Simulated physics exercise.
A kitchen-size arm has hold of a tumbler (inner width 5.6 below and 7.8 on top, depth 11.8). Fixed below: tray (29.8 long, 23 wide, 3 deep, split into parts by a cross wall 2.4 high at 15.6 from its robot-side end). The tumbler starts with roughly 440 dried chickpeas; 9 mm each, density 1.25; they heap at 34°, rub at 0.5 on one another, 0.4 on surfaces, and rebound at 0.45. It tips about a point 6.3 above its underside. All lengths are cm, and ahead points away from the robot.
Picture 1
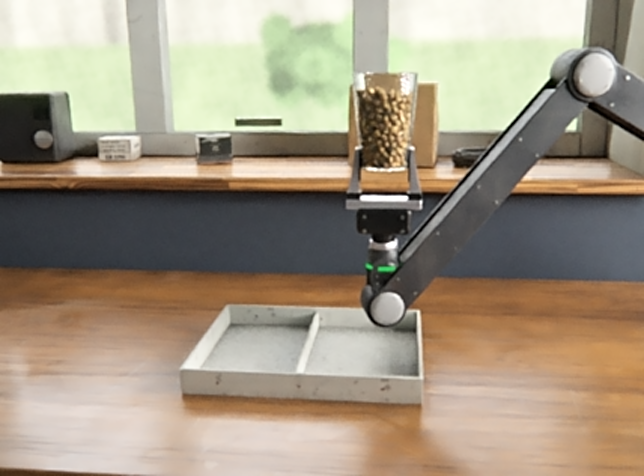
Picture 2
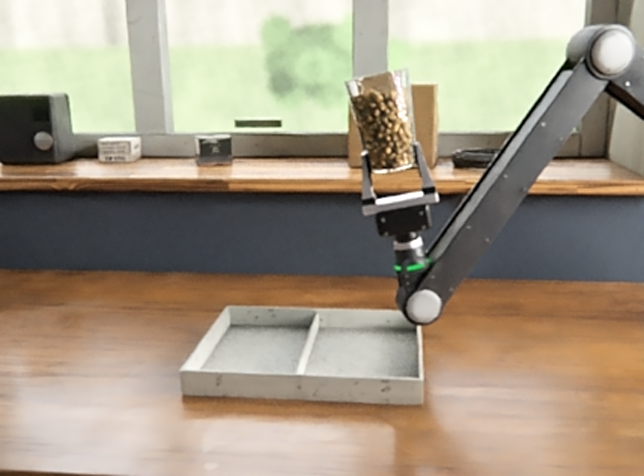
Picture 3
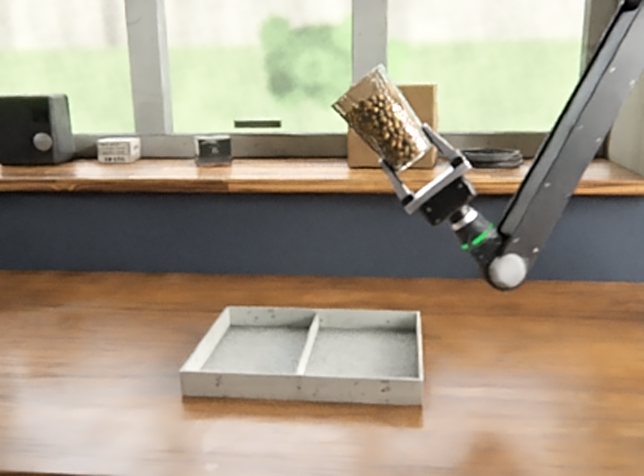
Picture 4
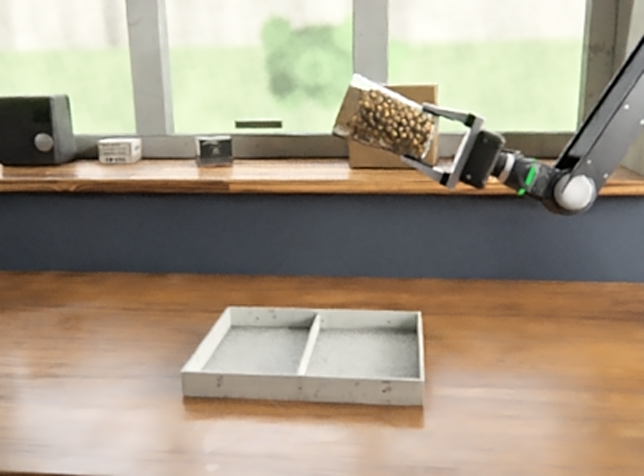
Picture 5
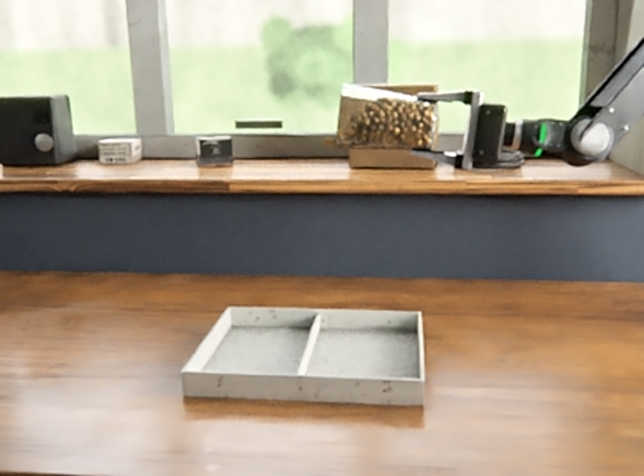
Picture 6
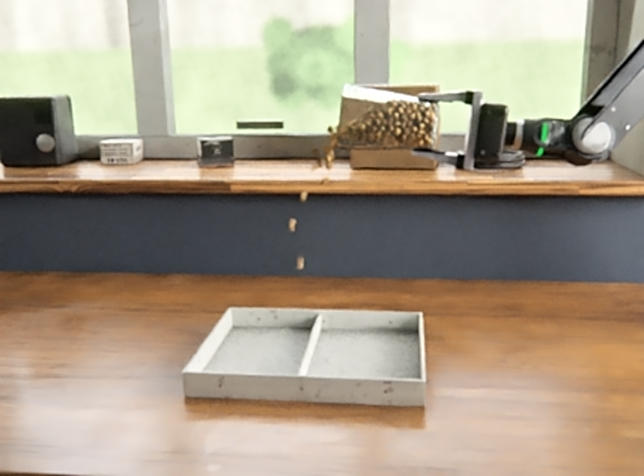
A robot arm tips a glass of chickpeas leftward until some drop from its rim.
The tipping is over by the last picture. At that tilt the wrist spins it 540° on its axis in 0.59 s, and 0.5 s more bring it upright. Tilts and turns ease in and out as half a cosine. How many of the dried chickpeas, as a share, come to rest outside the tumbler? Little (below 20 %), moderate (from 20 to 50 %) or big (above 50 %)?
Answer: Moderate; from 20 to 50 % of the dried chickpeas finish outside the tumbler.
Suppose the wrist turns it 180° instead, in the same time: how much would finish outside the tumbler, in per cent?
In that case some 25 per cent.
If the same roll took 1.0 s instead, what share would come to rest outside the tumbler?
Then about 40 per cent.
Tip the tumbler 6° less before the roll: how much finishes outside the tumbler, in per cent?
Some 15 per cent.
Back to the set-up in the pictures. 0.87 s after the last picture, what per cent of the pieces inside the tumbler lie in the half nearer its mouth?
Roughly 40 per cent.
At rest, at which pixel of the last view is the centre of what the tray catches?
Around (261, 356).
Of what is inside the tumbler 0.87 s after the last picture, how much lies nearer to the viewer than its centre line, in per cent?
About 55 per cent.
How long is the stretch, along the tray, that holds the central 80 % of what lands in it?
Some 18 cm.
Then, 0.44 s on, tipped 84°, highest piece 37 above the table; 356 in the tumbler, 40 in the far-side part, 14 in the robot-side part, 32 in flight or on a rim.
Then, 0.87 s on, tipped 34°, highest piece 37 above the table; 316 in the tumbler, 96 in the far-side part, 21 in the robot-side part, 2 on the table or floor, 7 in flight or on a rim.
Then, 1.29 s on, upright, highest piece 37 above the table; 316 in the tumbler, 104 in the far-side part, 20 in the robot-side part, 2 on the table or floor.
Then, 1.99 s on, upright, highest piece 37 above the table; 316 in the tumbler, 104 in the far-side part, 20 in the robot-side part, 2 on the table or floor.
In the end, 316 in the tumbler, 104 in the far-side part, 20 in the robot-side part, 2 on the table or floor. That is 29 % outside the tumbler.
